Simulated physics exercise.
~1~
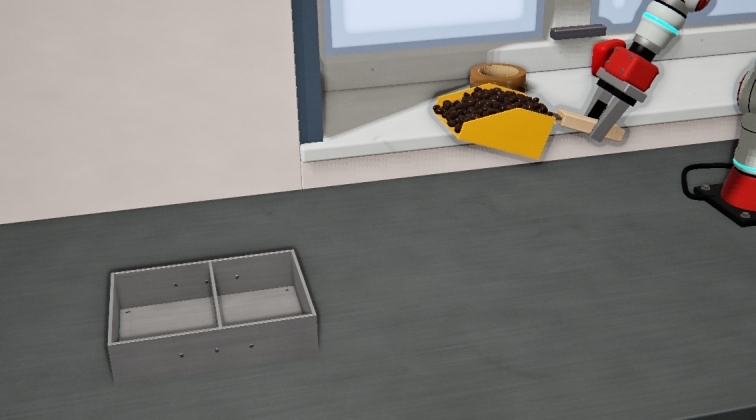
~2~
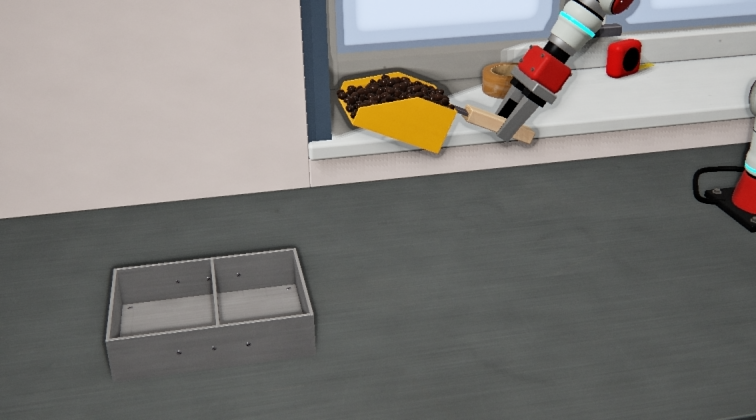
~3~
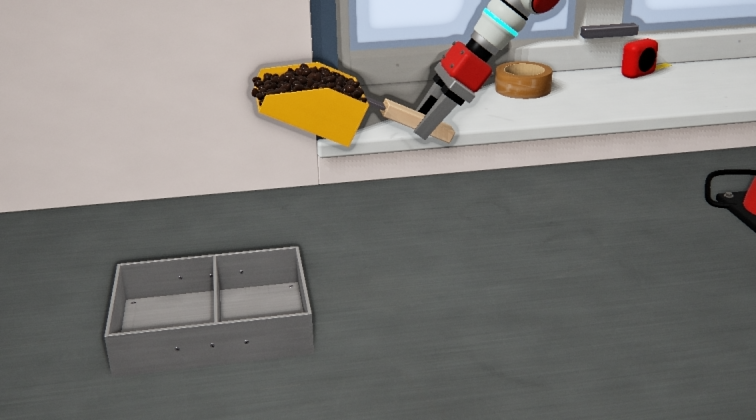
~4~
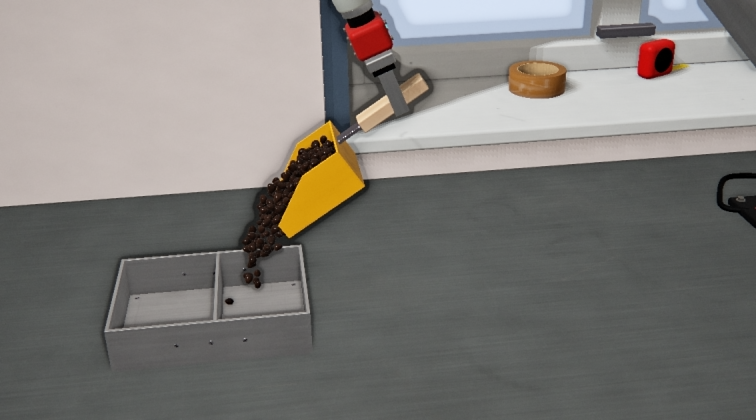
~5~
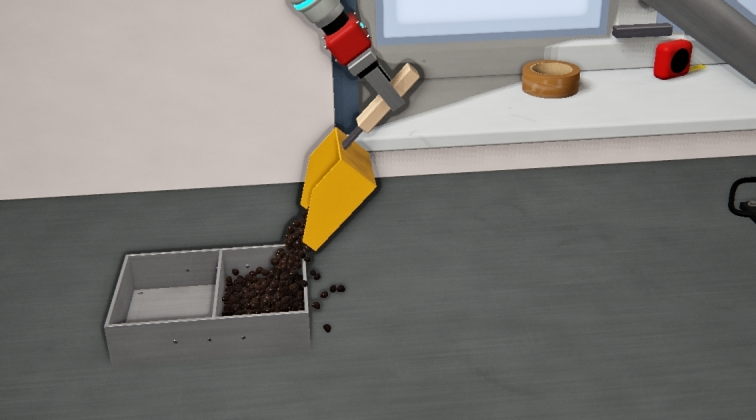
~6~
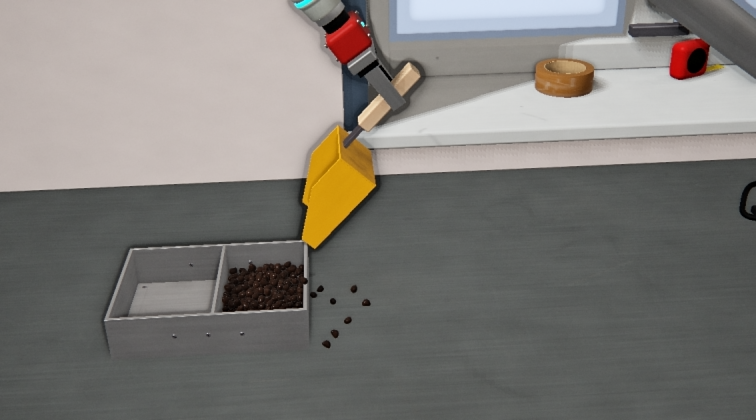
Robot arm carrying a yellow scoop of dark beans left and tipping them into a divided tray's right compartment, a few scattering outside.
